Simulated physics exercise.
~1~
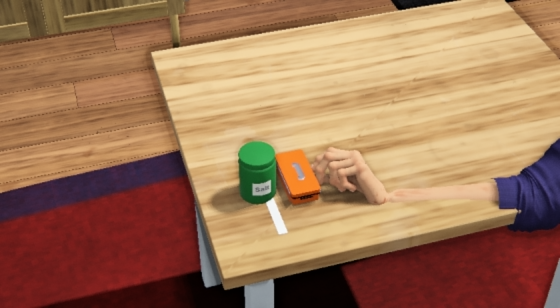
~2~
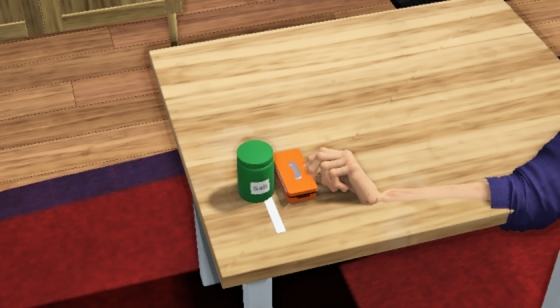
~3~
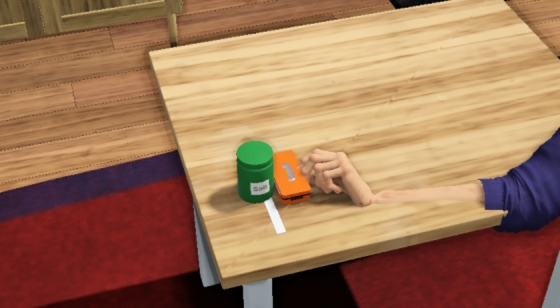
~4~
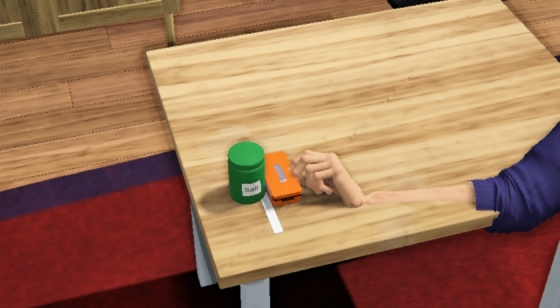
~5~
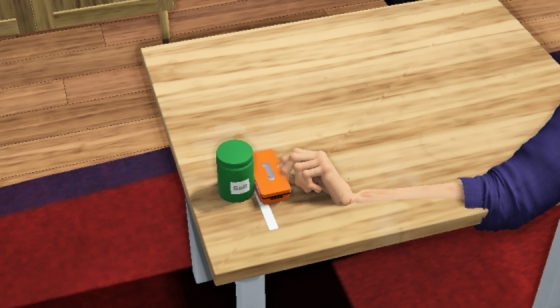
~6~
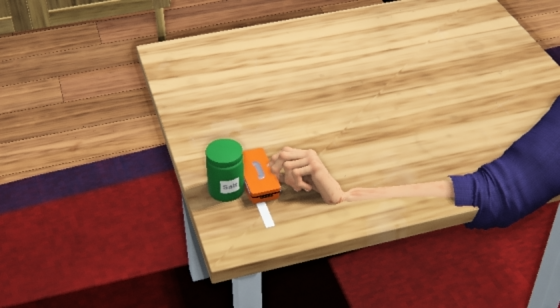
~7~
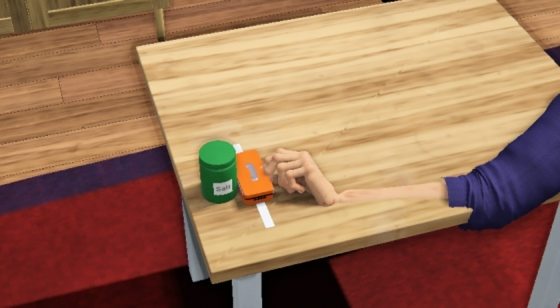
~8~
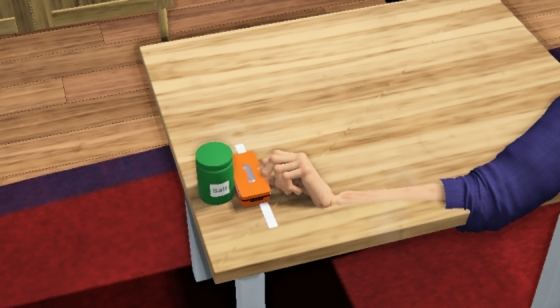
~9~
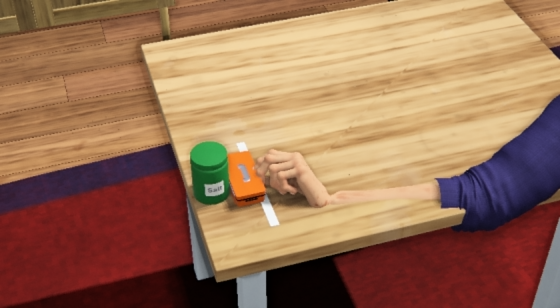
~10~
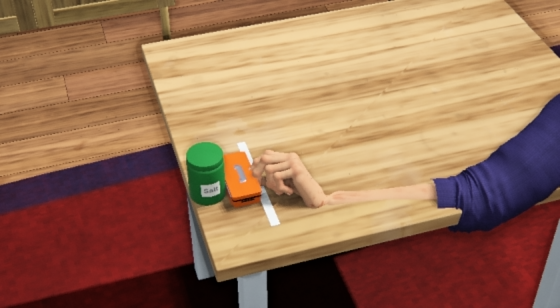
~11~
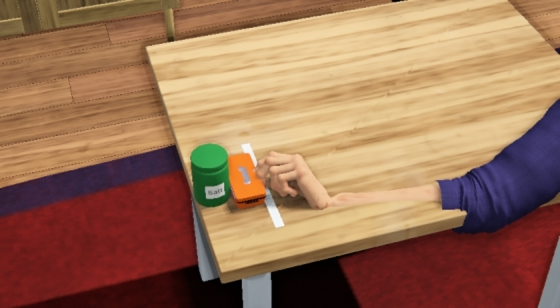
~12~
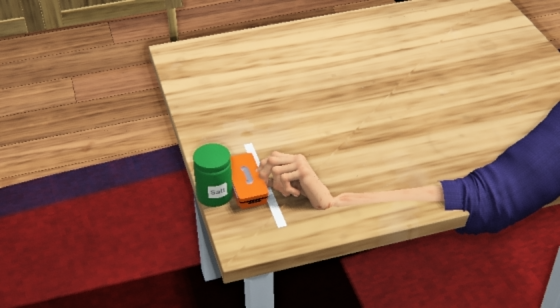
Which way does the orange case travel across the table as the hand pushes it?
The orange case moves to the left, going along with the green jar toward the table's edge.
